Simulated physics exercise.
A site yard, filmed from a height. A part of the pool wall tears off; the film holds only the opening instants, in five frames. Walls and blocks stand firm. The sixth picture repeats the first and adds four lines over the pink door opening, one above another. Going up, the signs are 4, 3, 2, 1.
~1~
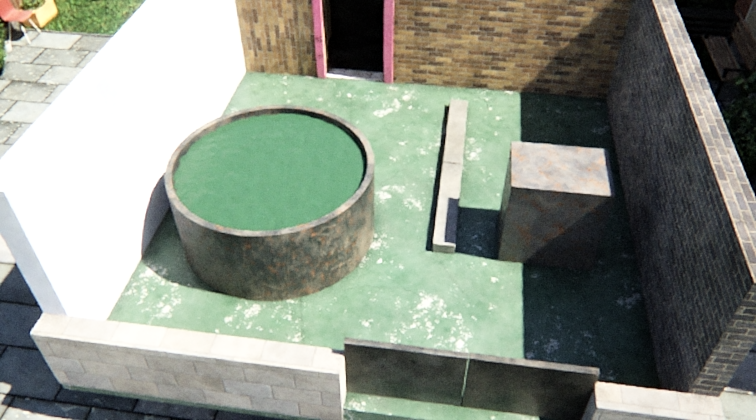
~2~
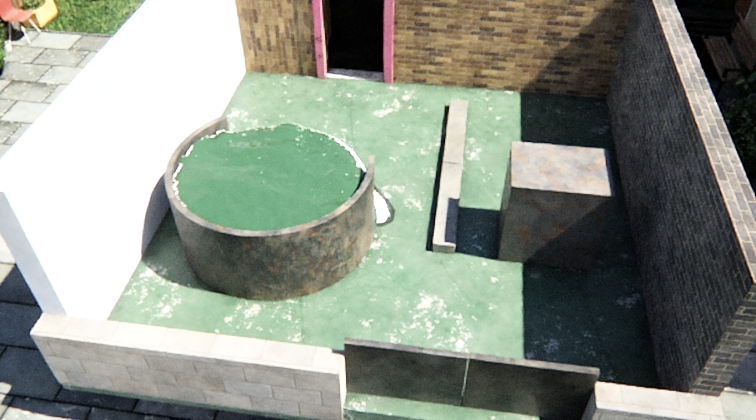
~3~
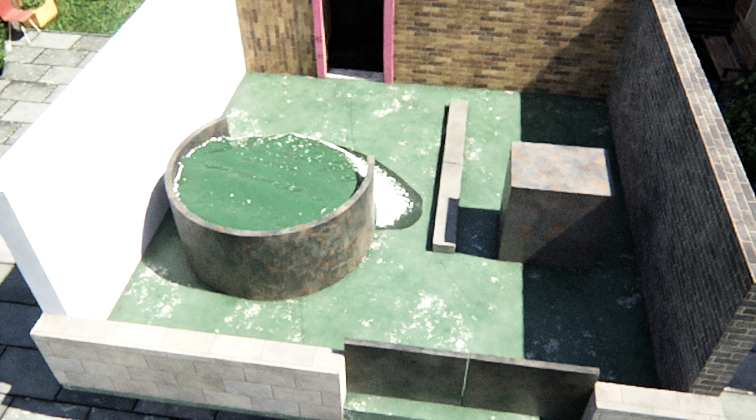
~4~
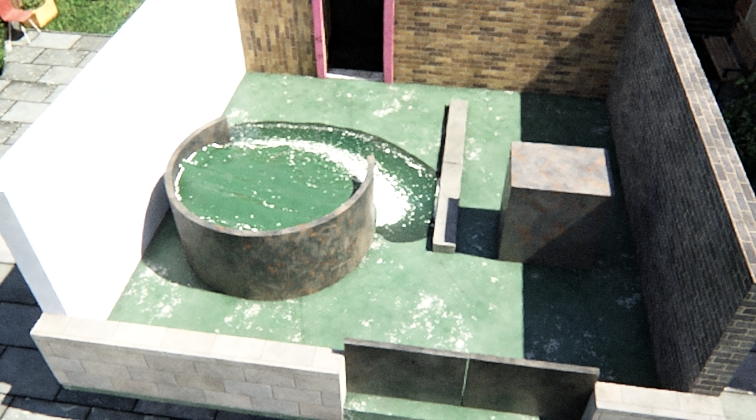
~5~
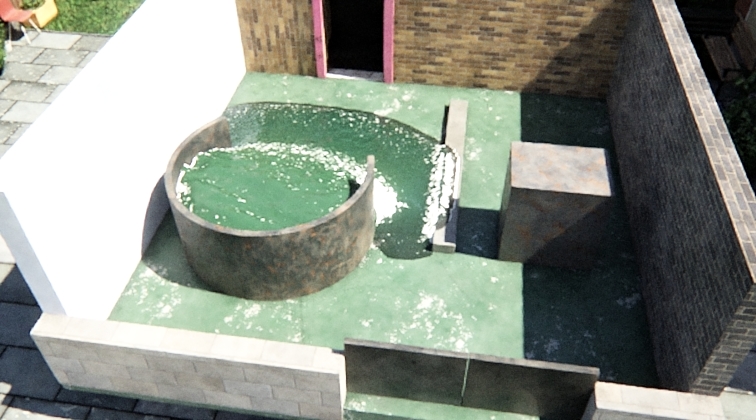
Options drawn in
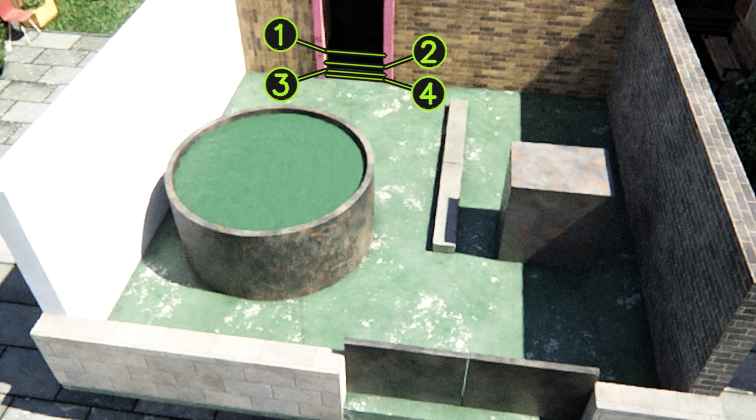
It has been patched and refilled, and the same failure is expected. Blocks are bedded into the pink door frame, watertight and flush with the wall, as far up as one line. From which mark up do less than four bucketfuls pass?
That is mark 1.
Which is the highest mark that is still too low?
That would be 2.
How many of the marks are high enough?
One of them.
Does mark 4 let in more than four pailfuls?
Yes, it does.
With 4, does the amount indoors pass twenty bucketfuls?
Yes, it does.
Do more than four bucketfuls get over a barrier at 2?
Yes, it does.
On the marked copy, 1 at (354, 53); 2 at (355, 64); 3 at (355, 72); 4 at (355, 77); from the bottom up 4, 3, 2, 1.
Choosing 1, a splash gets over, under a bucket.
Choosing 2, about 13 bucketfuls get in.
Choosing 3, dozens of bucketfuls pour in.
Choosing 4, dozens of bucketfuls pour in.
